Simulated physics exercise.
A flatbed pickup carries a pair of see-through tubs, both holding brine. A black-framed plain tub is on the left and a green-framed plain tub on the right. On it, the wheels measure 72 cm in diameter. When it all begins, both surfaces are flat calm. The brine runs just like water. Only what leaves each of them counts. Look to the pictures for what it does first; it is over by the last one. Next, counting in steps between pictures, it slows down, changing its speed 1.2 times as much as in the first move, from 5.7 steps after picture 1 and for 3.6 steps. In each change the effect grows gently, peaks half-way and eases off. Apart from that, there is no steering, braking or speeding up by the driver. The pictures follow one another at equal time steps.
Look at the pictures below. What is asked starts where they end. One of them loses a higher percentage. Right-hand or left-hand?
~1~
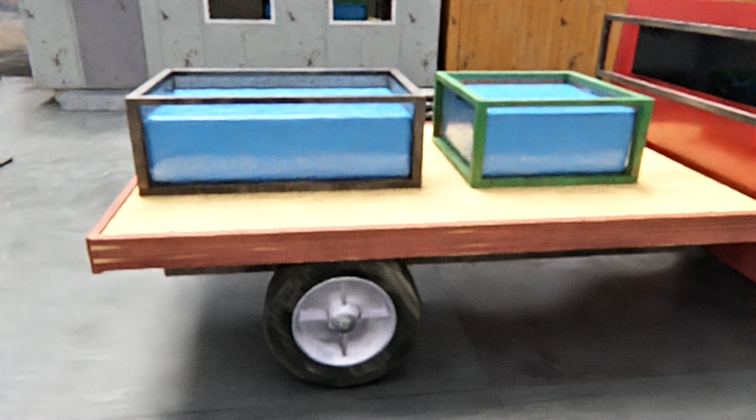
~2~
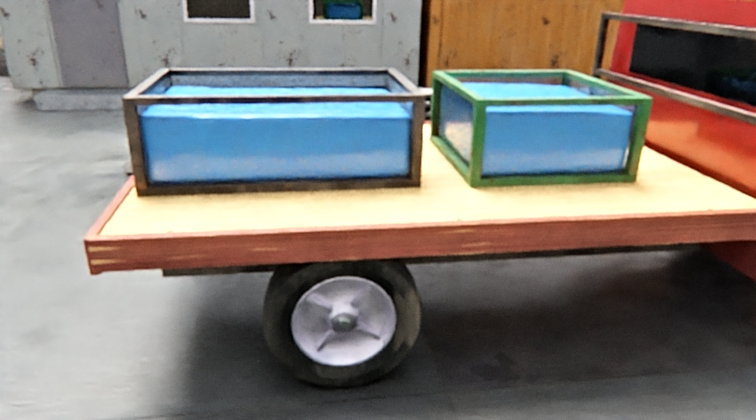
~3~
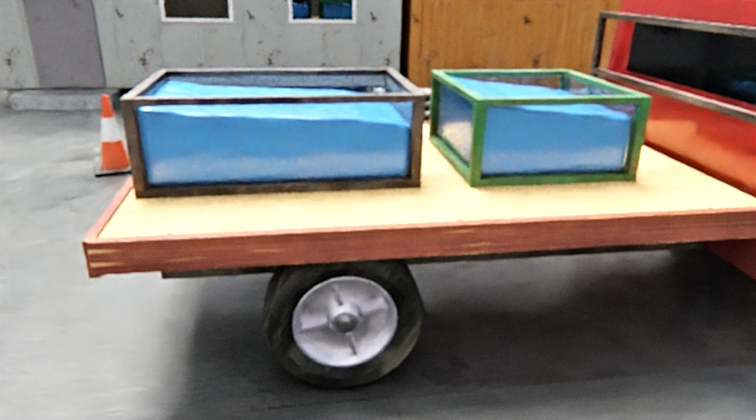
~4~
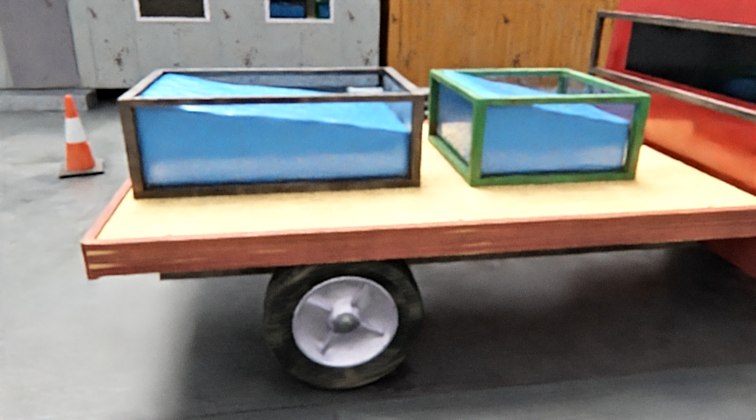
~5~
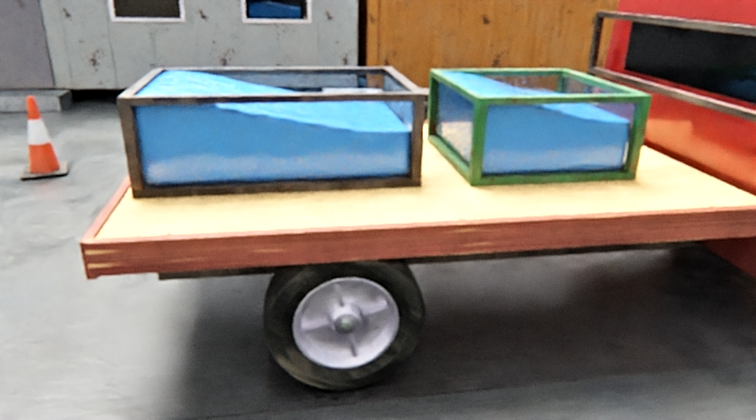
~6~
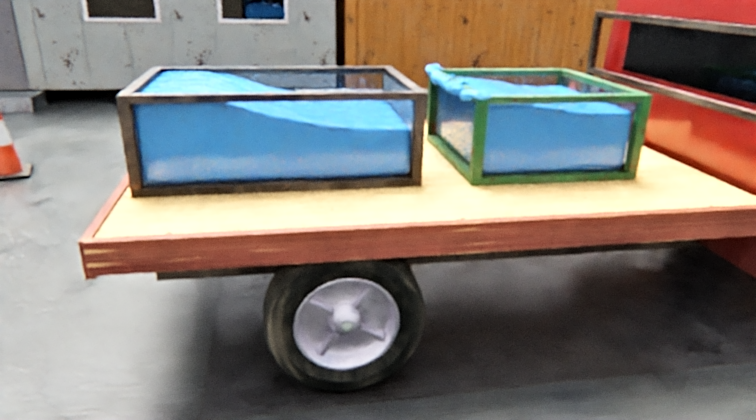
Watch the left one - that's where more escapes for its size.
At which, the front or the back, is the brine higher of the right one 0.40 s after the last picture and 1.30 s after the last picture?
First time: Forward; second time: Rear.
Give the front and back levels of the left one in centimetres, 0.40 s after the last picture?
I'd say some 42 centimetres in front and some 26 centimetres behind.
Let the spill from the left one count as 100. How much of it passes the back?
I'd estimate some 30 percent of what spills.
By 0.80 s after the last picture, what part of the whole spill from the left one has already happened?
About 10 percent at that moment.
Then, 0.40 s after the last picture, the left one has lost nothing (front 42 cm, back 26 cm); the right one has lost nothing (front 44 cm, back 22 cm).
Then, 0.80 s after the last picture, the left one has lost 1 per cent, over the front (front 50 cm, back 16 cm); the right one has lost 3 per cent, over the front, a little elsewhere (front 31 cm, back 33 cm).
Then, 1.30 s after the last picture, the left one has lost 5 per cent, over the front, a little elsewhere (front 23 cm, back 49 cm); the right one has lost 3 per cent, over the front, a little elsewhere (front 25 cm, back 34 cm).
Then, 3.58 s after the last picture, the left one has lost 11 per cent, over the front and the back, a little elsewhere; the right one has lost 5 per cent, mostly over the front, some over the back.
